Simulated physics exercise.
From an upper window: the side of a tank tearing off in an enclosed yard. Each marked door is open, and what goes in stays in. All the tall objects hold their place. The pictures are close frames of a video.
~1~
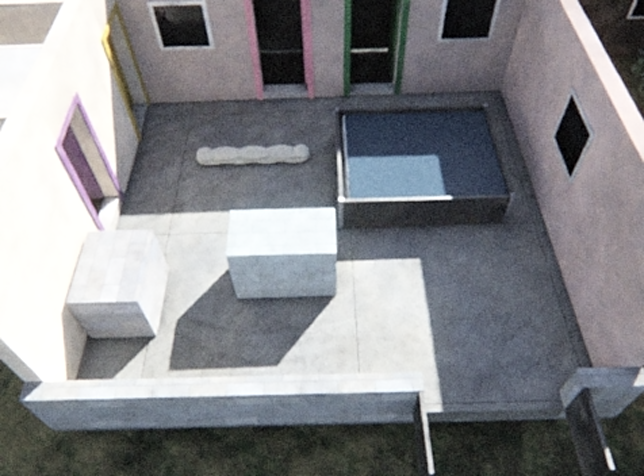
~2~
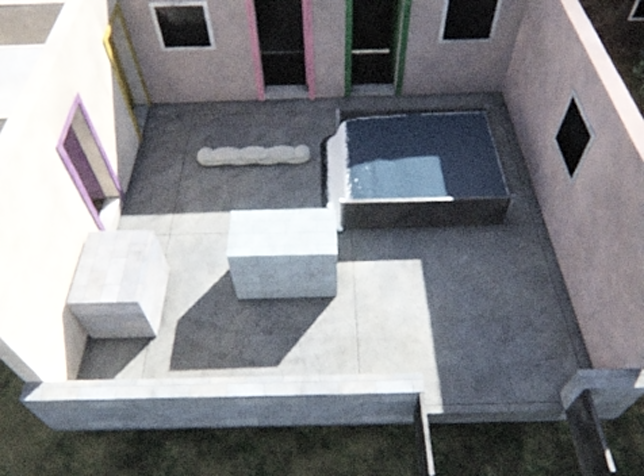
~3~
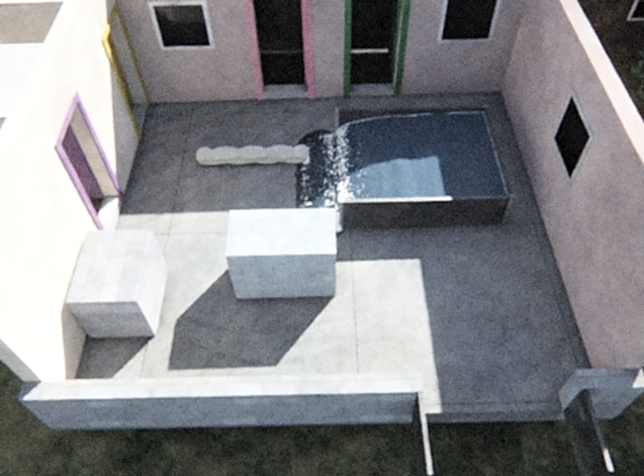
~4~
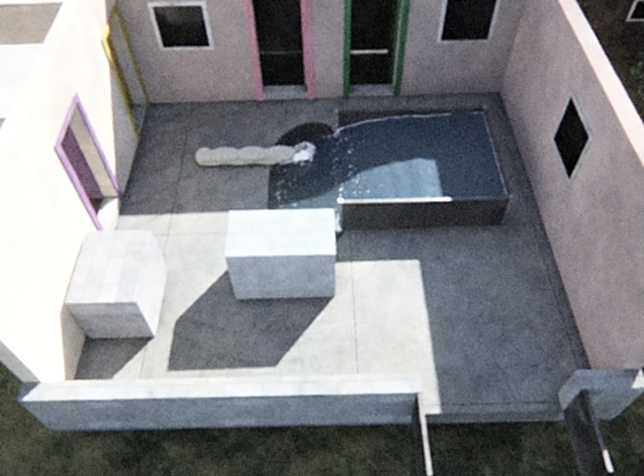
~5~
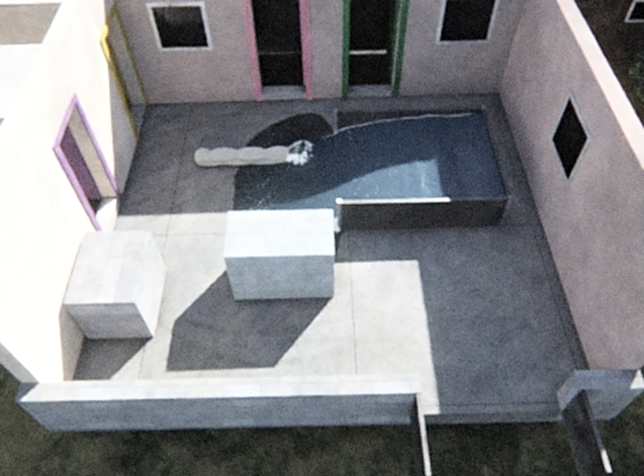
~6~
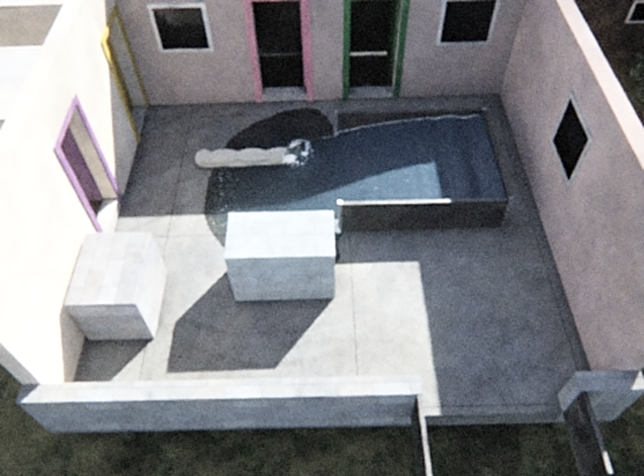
Water pours from the open left side of a tank and spreads across the walled yard.
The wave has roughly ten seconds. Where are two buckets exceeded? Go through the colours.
One by one: The purple door floods; the yellow door floods; the green door holds within the limit; the pink door holds within the limit.
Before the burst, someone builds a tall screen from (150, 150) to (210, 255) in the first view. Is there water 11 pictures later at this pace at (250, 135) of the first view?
There: Flooded.
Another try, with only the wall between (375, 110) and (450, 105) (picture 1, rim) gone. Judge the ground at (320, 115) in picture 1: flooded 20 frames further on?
Verdict: Covered.
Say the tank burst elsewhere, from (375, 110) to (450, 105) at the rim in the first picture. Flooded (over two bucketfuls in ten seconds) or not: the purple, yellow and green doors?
In short: Purple door takes less, yellow door floods, green door floods.
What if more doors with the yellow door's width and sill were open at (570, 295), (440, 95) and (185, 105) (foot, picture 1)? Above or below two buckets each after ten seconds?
In turn: Takes less, is under, is over.
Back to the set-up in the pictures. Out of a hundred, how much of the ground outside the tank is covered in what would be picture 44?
Roughly 60 per cent.
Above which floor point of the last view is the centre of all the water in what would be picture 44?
Roughly at (242, 199).
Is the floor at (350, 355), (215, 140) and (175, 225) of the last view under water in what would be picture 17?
In turn: Dry, flooded, wet.
A moment on, water covers 35 % of the floor; the purple door wet at the sill, nothing in, the yellow door not reached, the green door not reached, the pink door wet at the sill, nothing in.
Next, water covers 40 % of the floor; the purple door under two buckets in, the yellow door under two buckets in, the green door not reached, the pink door wet at the sill, nothing in.
Then, water covers 45 % of the floor; the purple door far over two buckets in, the yellow door far over two buckets in, the green door wet at the sill, nothing in, the pink door under two buckets in.
Later, water covers 60 % of the floor; the purple door far over two buckets in, the yellow door far over two buckets in, the green door wet at the sill, nothing in, the pink door under two buckets in.
In the end, water covers 95 % of the floor; the purple door far over two buckets in, the yellow door far over two buckets in, the green door wet at the sill, nothing in, the pink door under two buckets in.
